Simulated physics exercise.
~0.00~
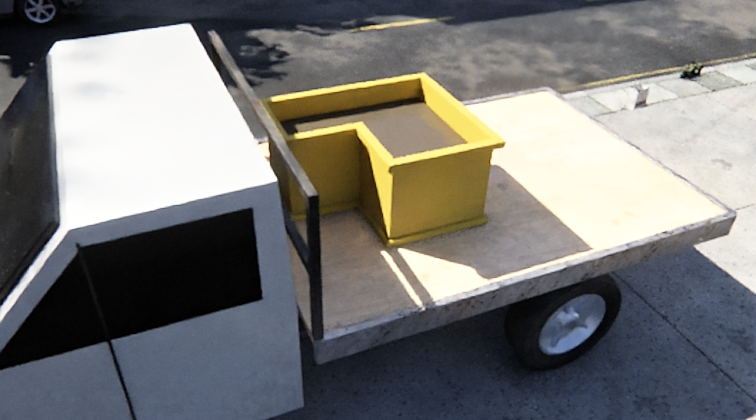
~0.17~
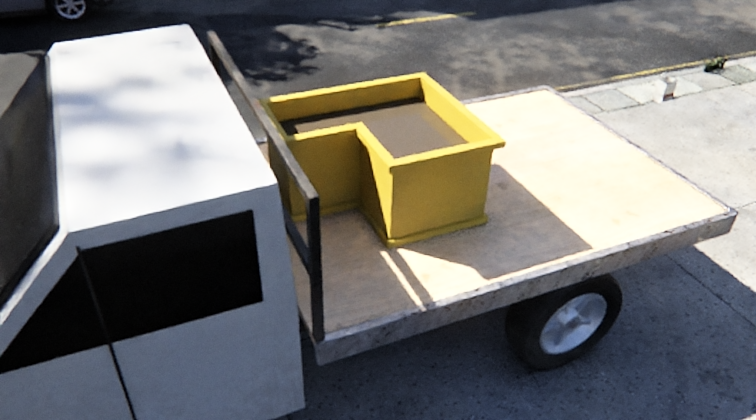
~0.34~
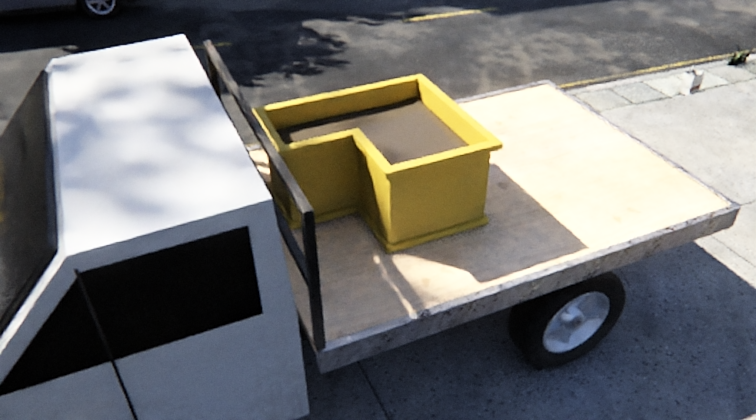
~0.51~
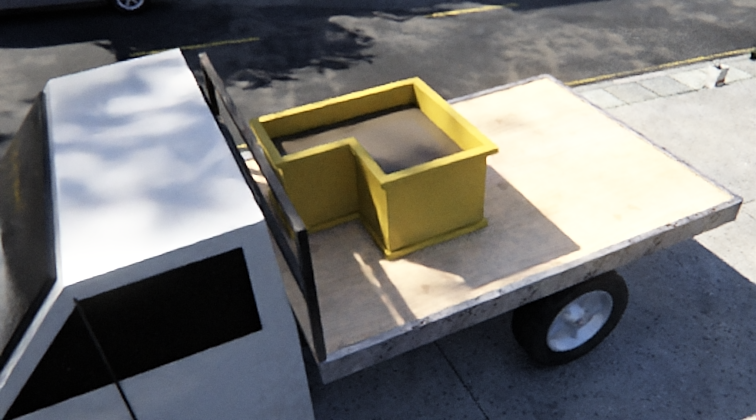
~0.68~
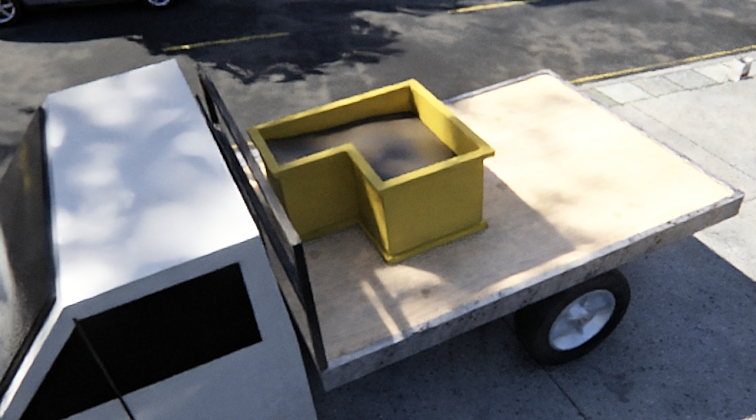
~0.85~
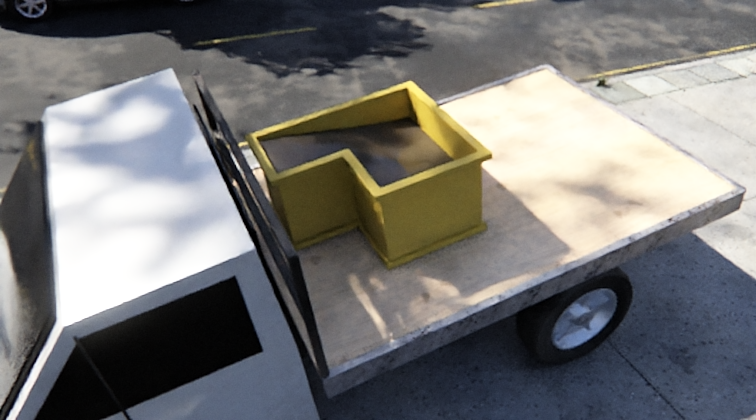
On a tree-shaded street, a white flatbed truck carries a yellow L-shaped tank of dark liquid behind its cab. The truck tilts gradually nose down toward the left, and the liquid, level with the rim at first, then slopes, climbing toward the front and slightly toward the near side.
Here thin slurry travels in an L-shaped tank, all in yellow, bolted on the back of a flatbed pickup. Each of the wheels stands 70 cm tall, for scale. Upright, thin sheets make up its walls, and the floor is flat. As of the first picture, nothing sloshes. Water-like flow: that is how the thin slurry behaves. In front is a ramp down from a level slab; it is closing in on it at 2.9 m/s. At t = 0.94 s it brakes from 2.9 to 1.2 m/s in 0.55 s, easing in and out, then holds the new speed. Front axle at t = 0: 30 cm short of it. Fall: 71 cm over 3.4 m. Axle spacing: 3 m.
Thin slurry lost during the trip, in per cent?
22 %.
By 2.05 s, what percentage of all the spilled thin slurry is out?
About 100 percent at that moment.
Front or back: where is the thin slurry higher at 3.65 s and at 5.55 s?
The liquid stands at the forward end first and then at the rear end.
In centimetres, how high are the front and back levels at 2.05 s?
About 34 cm in front and 36 cm behind.
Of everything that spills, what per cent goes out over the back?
Fraction of spill: Roughly 0%.
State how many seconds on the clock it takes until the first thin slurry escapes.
The first spill comes at around 1.5 s.
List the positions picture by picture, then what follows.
The surface is at (285, 125) by the front wall; at (414, 103) by the back wall; it lies level with the rim line; the front is on the left, levels are read along the far wall; a wheel hub at (577, 330), in the first frame.
The surface is at (285, 126) by the front wall; at (414, 102) by the back wall; it lies level with the rim line, in the second frame.
The surface is at (283, 135) by the front wall; at (411, 103) by the back wall; it lies level with the rim line; the tub is 2° nose down, in the third frame.
The surface is at (280, 142) by the front wall; at (408, 109) by the back wall; it lies level with the rim line; the tub is 5° nose down, in the fourth frame.
The surface is at (277, 145) by the front wall; at (406, 116) by the back wall; it climbs 5° towards the front; the tub is 7° nose down, in the fifth frame.
The surface is at (274, 145) by the front wall; at (404, 125) by the back wall; it climbs 11° towards the front and 3° towards the near side; a wheel hub at (589, 325); the tub is 9° nose down, in the sixth frame.
After 2.05 s the surface is 34 cm up at the front and 36 cm at the back; 22 per cent is out, over the front.
After 3.65 s the surface is 33 cm up at the front and 28 cm at the back; 22 per cent is out, over the front.
After 5.55 s the surface is 26 cm up at the front and 35 cm at the back; 22 per cent is out, over the front.
After 7.99 s 22 per cent is out, over the front, 49 of 216 litres.
